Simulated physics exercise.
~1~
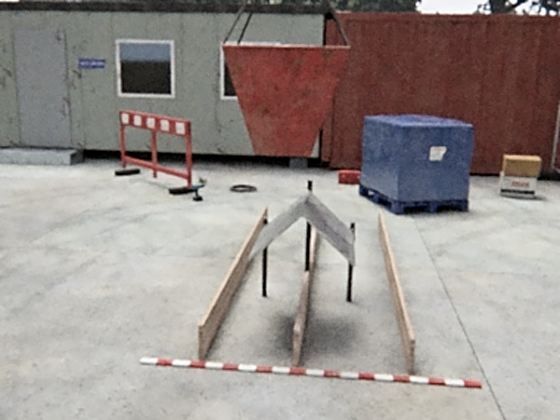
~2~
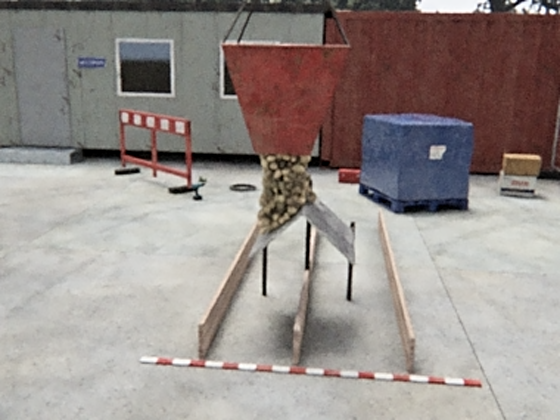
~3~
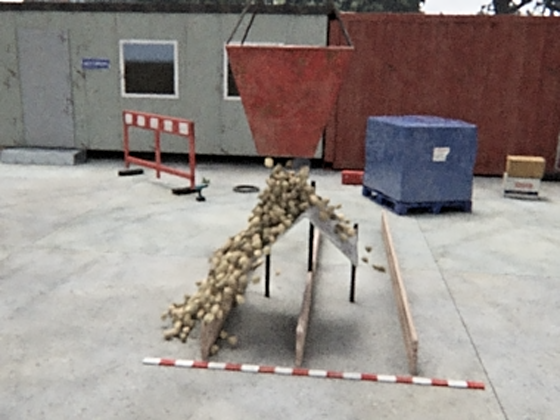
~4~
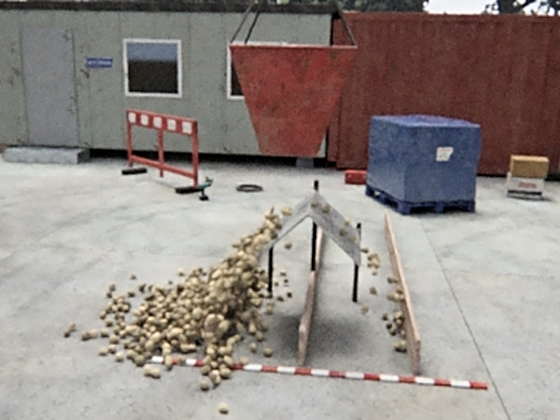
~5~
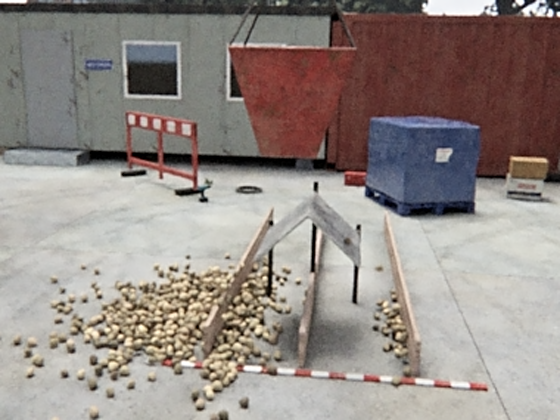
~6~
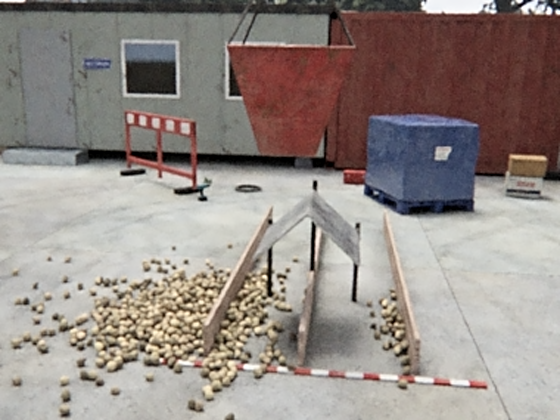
To begin with, a red skip hangs above a peaked grey metal deflector, with three upright boards on the concrete beneath it and a red-and-white striped staff across the front. The skip opens at the bottom, and a dense stream of rounded stones drops onto the peak. Most of the stones pour down the left slope and spill over the leftmost board, while a few fall to the right. The skip empties, and the last stones slide off as others scatter outward. Finally, a wide heap lies mostly left of the boards, with fewer stones in the left bay and a small cluster in the right.
